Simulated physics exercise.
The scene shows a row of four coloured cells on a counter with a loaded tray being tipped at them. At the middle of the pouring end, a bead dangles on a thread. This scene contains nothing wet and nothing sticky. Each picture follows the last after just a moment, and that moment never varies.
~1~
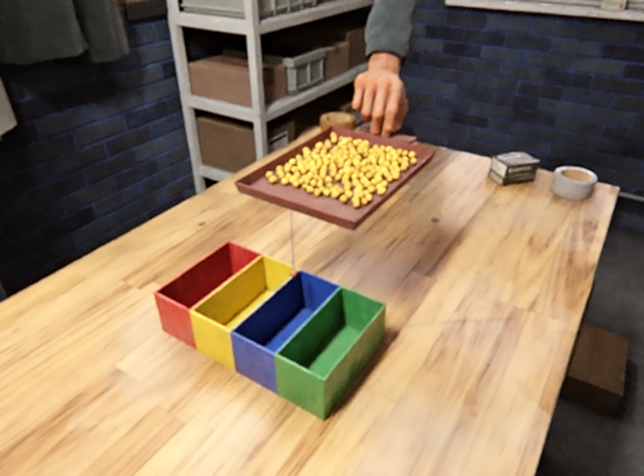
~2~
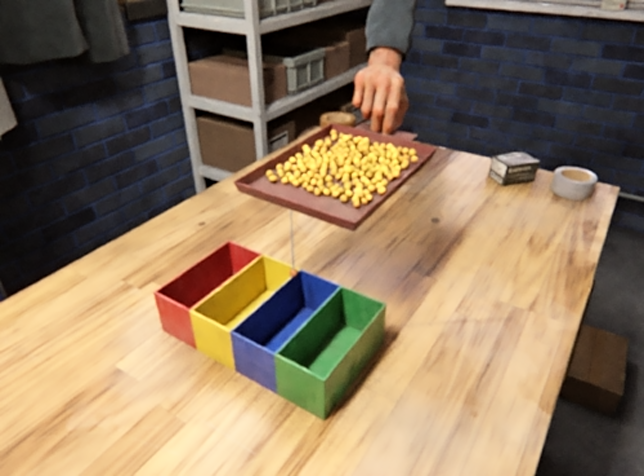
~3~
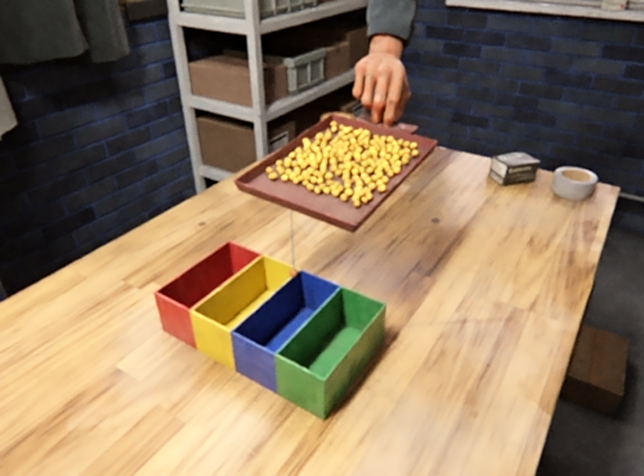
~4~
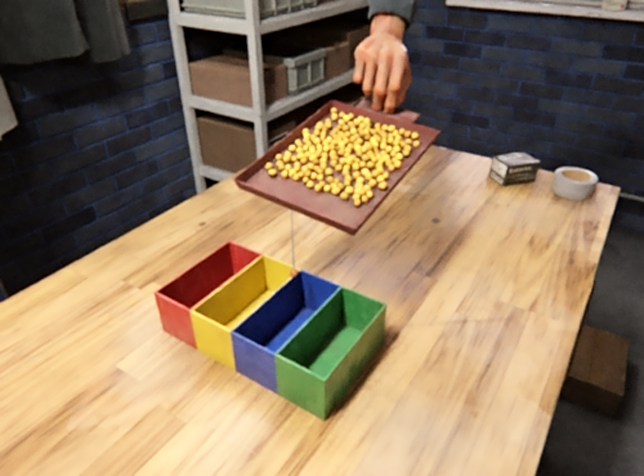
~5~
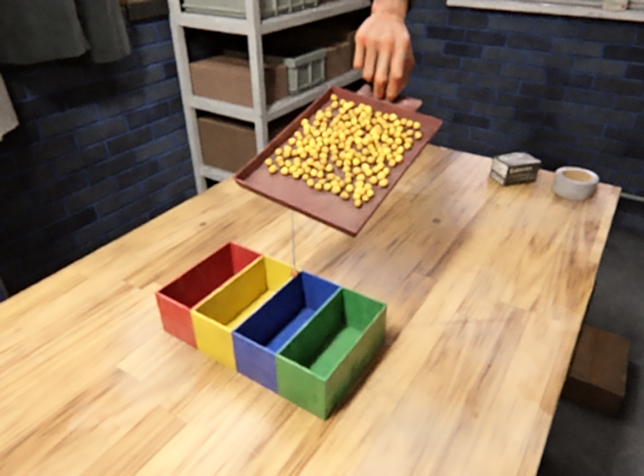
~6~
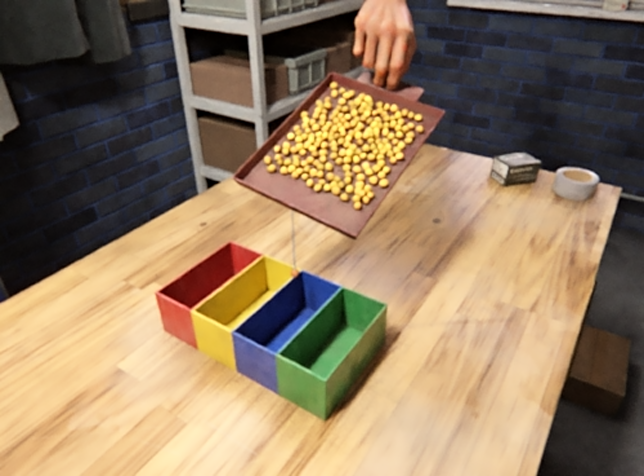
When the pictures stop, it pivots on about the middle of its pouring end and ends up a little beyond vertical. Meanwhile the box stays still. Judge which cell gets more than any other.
Most goes to the green cell.
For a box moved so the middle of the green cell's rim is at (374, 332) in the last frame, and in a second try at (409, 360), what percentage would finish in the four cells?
You'd get 100 per cent first and 100 per cent second.
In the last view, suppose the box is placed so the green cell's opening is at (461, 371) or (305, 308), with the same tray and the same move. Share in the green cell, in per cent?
Around 0 % followed by around 40 %.
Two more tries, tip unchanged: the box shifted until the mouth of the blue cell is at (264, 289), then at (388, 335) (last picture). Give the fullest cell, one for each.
The first position gives that green cell, and the second gives the yellow cell.
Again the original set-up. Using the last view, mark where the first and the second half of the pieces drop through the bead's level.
Around (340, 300), followed by around (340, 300).
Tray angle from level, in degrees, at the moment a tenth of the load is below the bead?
That happens at around 75°.
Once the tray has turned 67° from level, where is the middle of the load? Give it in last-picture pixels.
Load centre: Approx. (332, 203).
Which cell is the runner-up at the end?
The blue one.
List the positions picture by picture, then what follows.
Corners of the pouring end at (238, 182) and (354, 219), level; middle of the load at (347, 165), puffed corn balls; bead on its thread at (293, 273); red cell at (175, 317); yellow cell at (213, 337); blue cell at (254, 359); green cell at (300, 383), in the first picture.
Corners of the pouring end at (238, 181) and (354, 220), level; middle of the load at (348, 163), in the second picture.
Corners of the pouring end at (238, 180) and (354, 222), tipped barely, lowest at the right corner; middle of the load at (348, 158), in the third picture.
Corners of the pouring end at (237, 179) and (354, 225), tipped a little, lowest at the right corner; middle of the load at (348, 151), in the fourth picture.
Corners of the pouring end at (237, 177) and (355, 229), tipped clearly, lowest at the right corner; middle of the load at (349, 144), in the fifth picture.
Corners of the pouring end at (237, 176) and (355, 232), tipped clearly, lowest at the right corner; middle of the load at (349, 139); red cell at (177, 317); yellow cell at (214, 337); blue cell at (255, 359); green cell at (301, 384), in the sixth picture.
Soon after the last picture, tray tipped steeply; most on the tray; a stray few in the green cell; a small part falling or outside the box.
A little later, tray tipped past a quarter turn; a small part on the tray; about two thirds in the green cell; a small part in the blue cell; a stray few in the yellow cell; a small part falling or outside the box.
Later still, tray tipped past a quarter turn; most in the green cell; about a quarter in the blue cell; a stray few in the yellow cell; a stray few falling or outside the box.
At rest, tray tipped past a quarter turn; most in the green cell; about a quarter in the blue cell; a stray few in the yellow cell; none in the red cell; a stray few outside the box.
